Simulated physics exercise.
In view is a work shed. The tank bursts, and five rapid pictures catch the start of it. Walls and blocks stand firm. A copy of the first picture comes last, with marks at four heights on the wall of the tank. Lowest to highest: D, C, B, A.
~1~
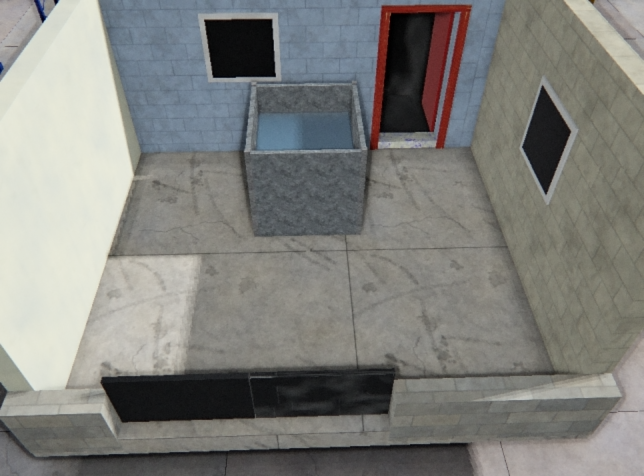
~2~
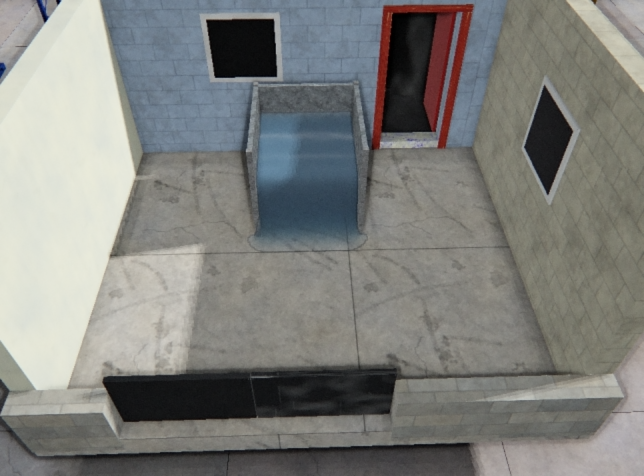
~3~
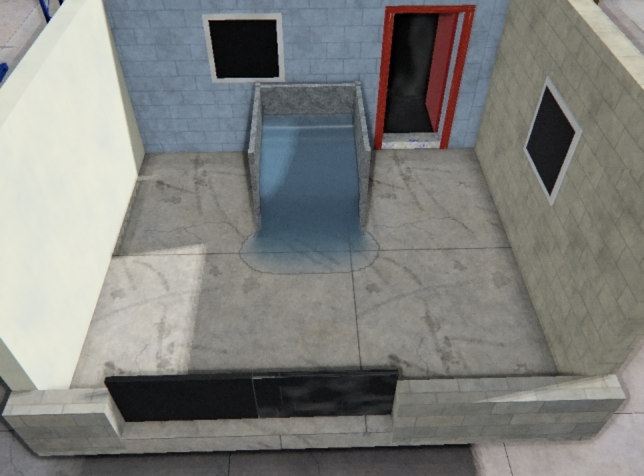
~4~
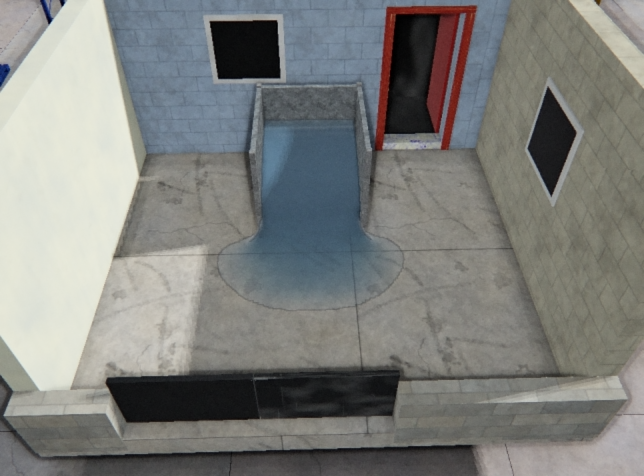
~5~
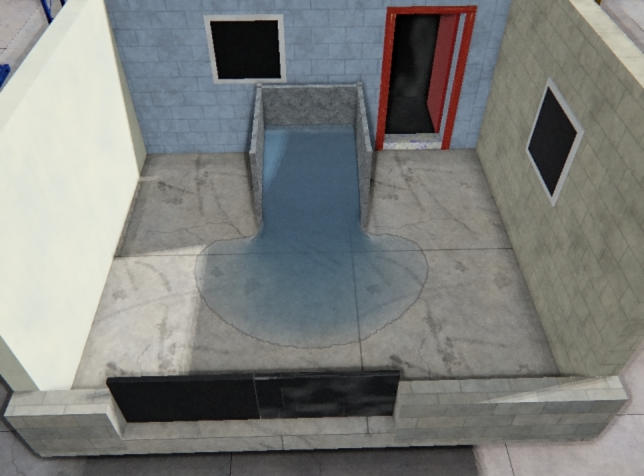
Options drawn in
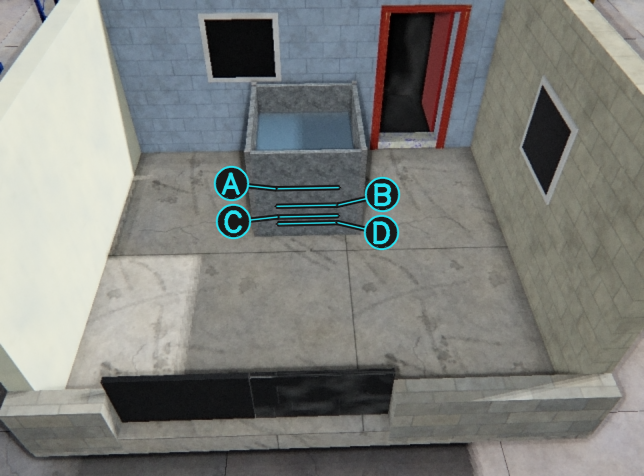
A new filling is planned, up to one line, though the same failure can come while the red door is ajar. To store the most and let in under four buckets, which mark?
A.
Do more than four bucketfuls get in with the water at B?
No, not at all.
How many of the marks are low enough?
All of them.
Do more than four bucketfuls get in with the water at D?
No.
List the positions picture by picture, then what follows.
The first frame shows water in the tank at rest, its middle at (306, 141); foot of the red doorway at (407, 148); shut gate at (251, 381).
In the second frame, 2 % of the ground under water, visible out to (252, 237).
In the third frame, 5 % of the ground under water, visible out to (247, 255).
In the fourth frame, 11 % of the ground under water, visible out to (265, 301).
In the fifth frame, 18 % of the ground under water, visible out to (340, 338).
In cyan, A at (307, 188); B at (307, 205); C at (307, 216); D at (307, 223); from the bottom up D, C, B, A.
For line A, a splash gets over, under a bucket.
For line B, nothing gets over.
For line C, nothing gets over.
For line D, nothing gets over.
